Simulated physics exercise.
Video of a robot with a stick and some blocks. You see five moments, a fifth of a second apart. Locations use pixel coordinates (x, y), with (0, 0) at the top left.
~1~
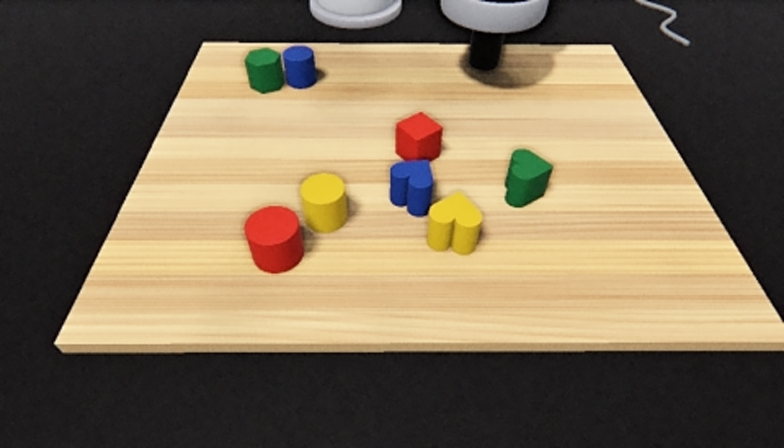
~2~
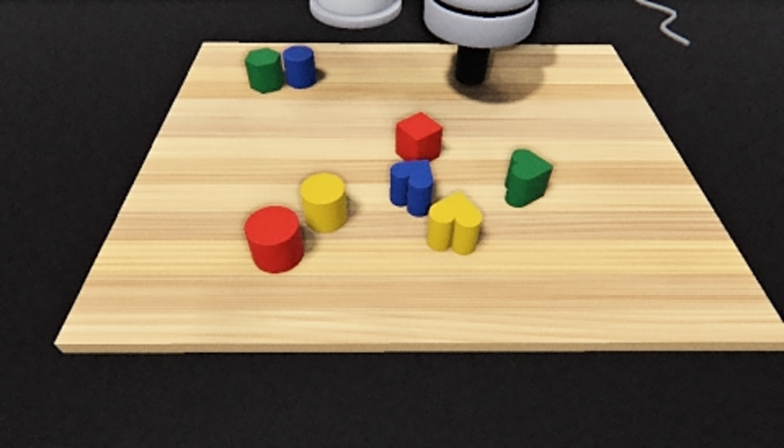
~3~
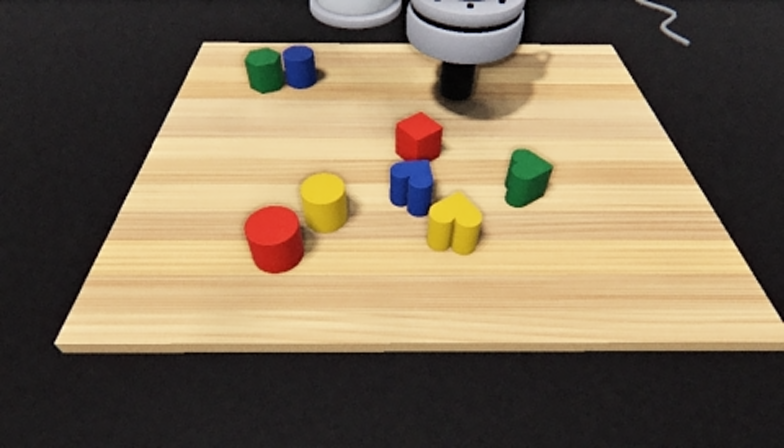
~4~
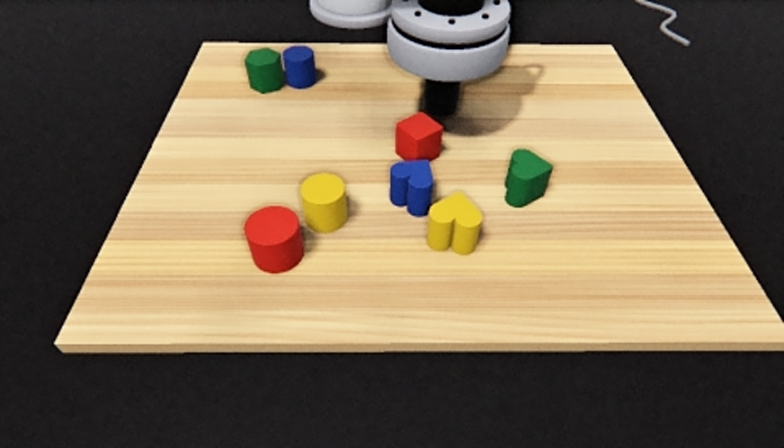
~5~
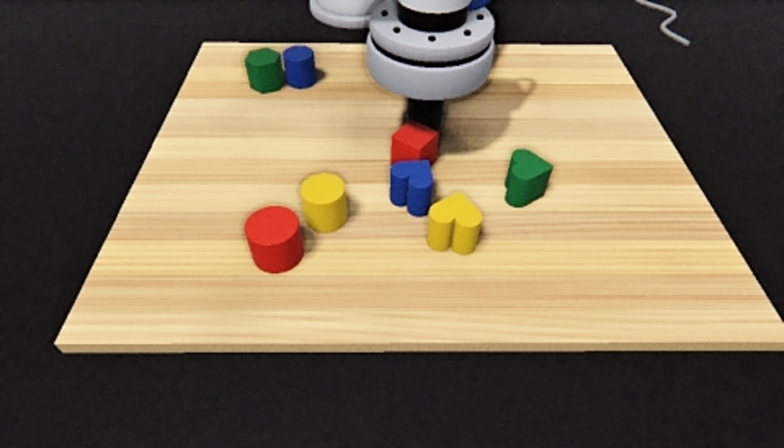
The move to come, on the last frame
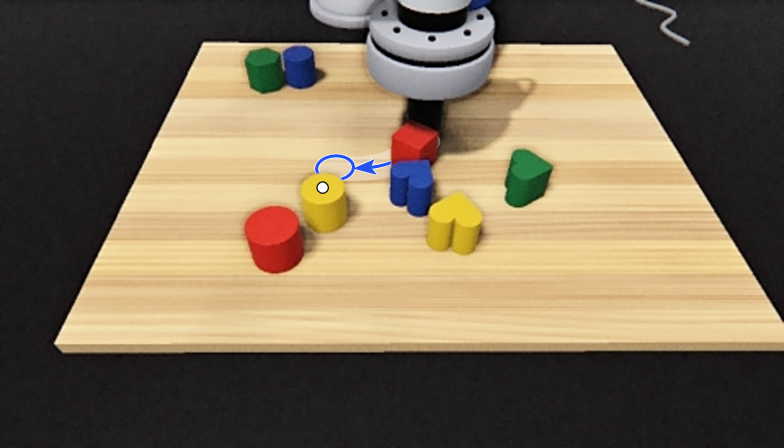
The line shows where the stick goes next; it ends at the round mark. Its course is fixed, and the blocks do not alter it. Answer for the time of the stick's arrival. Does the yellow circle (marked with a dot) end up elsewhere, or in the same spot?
Left in place.
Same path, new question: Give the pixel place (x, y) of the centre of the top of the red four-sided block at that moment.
At the end it should sit near (397, 158).
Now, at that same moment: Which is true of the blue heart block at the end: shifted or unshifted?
It will be nudged away from its spot.
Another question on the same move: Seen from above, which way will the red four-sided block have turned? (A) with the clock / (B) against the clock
(B)
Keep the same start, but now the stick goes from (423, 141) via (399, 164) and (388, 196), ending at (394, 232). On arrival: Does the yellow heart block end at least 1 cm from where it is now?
That would be a yes.
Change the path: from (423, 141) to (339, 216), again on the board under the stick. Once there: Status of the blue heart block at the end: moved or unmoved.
From what I can tell, it won't keep its place.
The line goes from (423, 141) over (402, 158) and (371, 167) to (335, 168); the dot is on the yellow circle.
The first path, step by step. One third of the way, stick (403, 142); blue heart block (415, 175); red four-sided block (406, 152), turned 45° anticlockwise.
Two thirds of the way, stick (370, 151); blue heart block (416, 180), turned 15° anticlockwise; red four-sided block (397, 158), turned 60° anticlockwise.
At the end, stick (334, 152); yellow circle unmoved; blue heart block (416, 180), turned 15° anticlockwise; red four-sided block (397, 158), turned 60° anticlockwise.
